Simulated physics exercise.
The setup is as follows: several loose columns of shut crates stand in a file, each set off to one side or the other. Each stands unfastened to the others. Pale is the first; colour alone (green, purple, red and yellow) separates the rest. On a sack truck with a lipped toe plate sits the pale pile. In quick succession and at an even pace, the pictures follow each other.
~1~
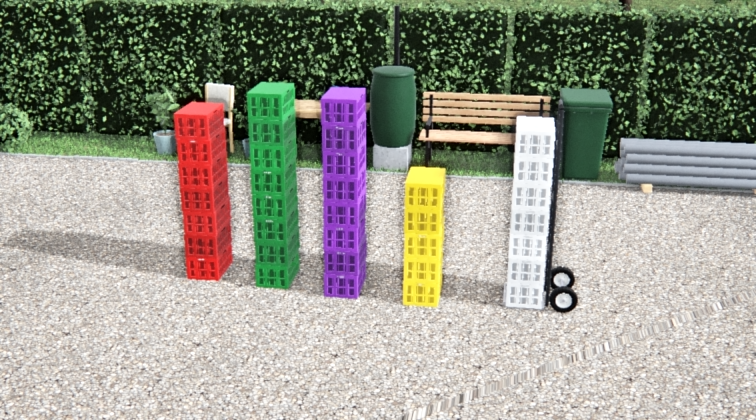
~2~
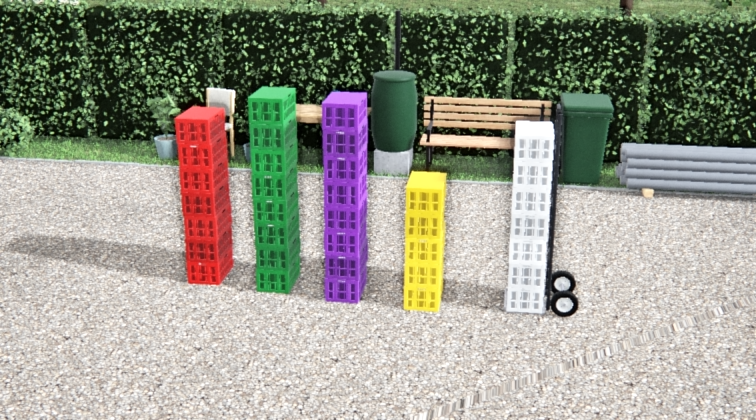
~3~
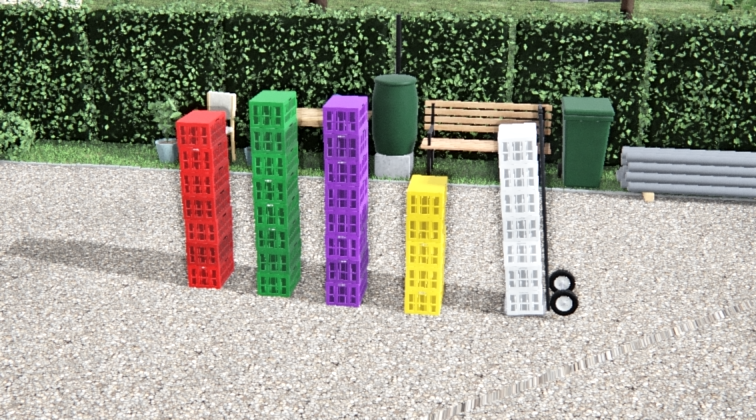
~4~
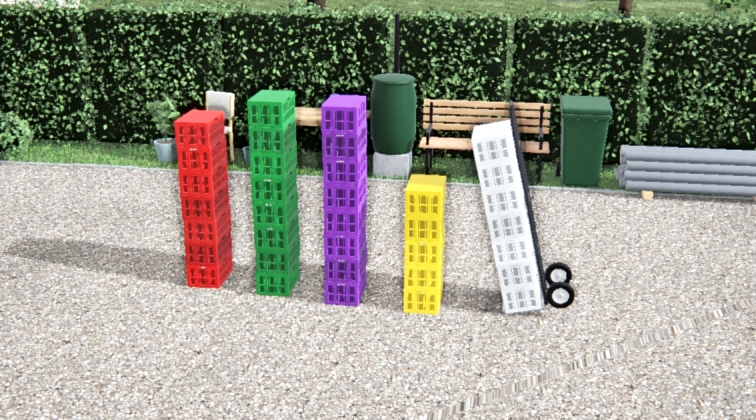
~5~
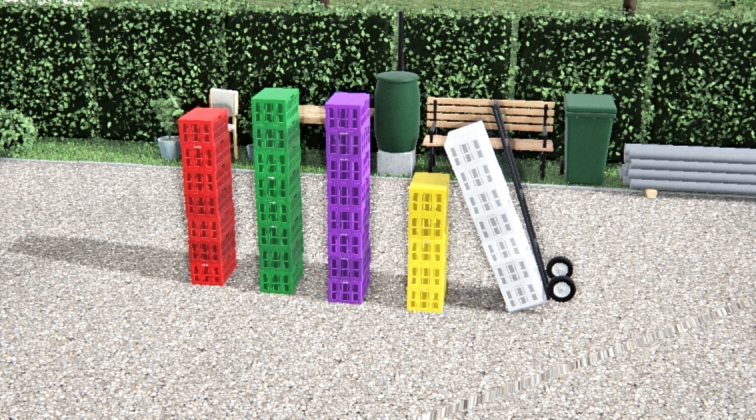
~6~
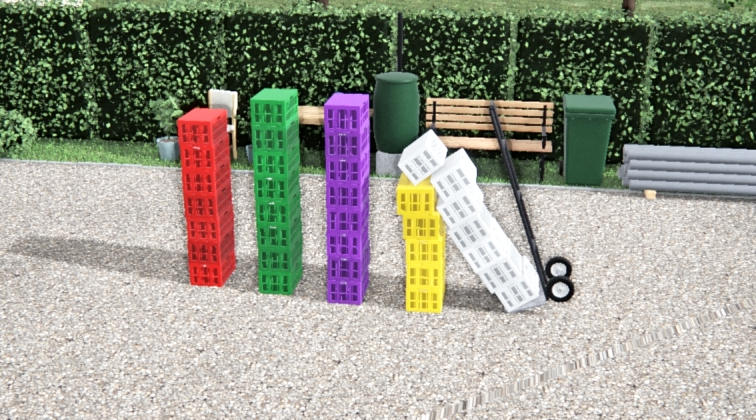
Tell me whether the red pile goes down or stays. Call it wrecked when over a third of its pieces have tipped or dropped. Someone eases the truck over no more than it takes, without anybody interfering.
It goes down.
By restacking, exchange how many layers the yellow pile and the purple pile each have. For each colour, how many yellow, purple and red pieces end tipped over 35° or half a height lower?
The tally reads yellow 8, then purple 5, then red 7.
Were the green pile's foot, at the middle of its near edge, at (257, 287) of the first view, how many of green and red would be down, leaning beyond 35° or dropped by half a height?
Counting each pile, I get green 7 and red 6.
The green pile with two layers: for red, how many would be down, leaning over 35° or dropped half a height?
Looks like red ends up with 6 down.
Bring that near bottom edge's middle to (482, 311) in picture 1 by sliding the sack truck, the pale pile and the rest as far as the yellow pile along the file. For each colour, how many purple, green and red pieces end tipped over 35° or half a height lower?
Purple: 7; green: 7; red: 6.
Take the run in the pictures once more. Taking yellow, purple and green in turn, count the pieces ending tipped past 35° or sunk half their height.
Colour by colour, yellow 4, purple 8, green 7.
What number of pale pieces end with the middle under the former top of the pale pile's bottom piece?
Pale pieces: 3.
Soon after the last picture, 7 of the pale pile down; none of the 7 red crates down (0 of 28 in all colours); top red crate unmoved; top yellow crate leaning clearly.
A little later, 7 of the pale pile down; none of the 7 red crates down (4 of 28 in all colours); top red crate unmoved; top yellow crate leaning well over, about its own height lower.
Later still, 7 of the pale pile down; 5 of the 7 red crates down (22 of 28 in all colours); top red crate leaning well over, some two heights lower; top yellow crate leaning well over, some two heights lower.
After that, 7 of the pale pile down; 5 of the 7 red crates down (24 of 28 in all colours); top red crate on its side; top green crate upside down.
At rest, 7 of the pale pile down; 5 of the 7 red crates down (24 of 28 in all colours); top red crate some six heights lower; top green crate on its side.
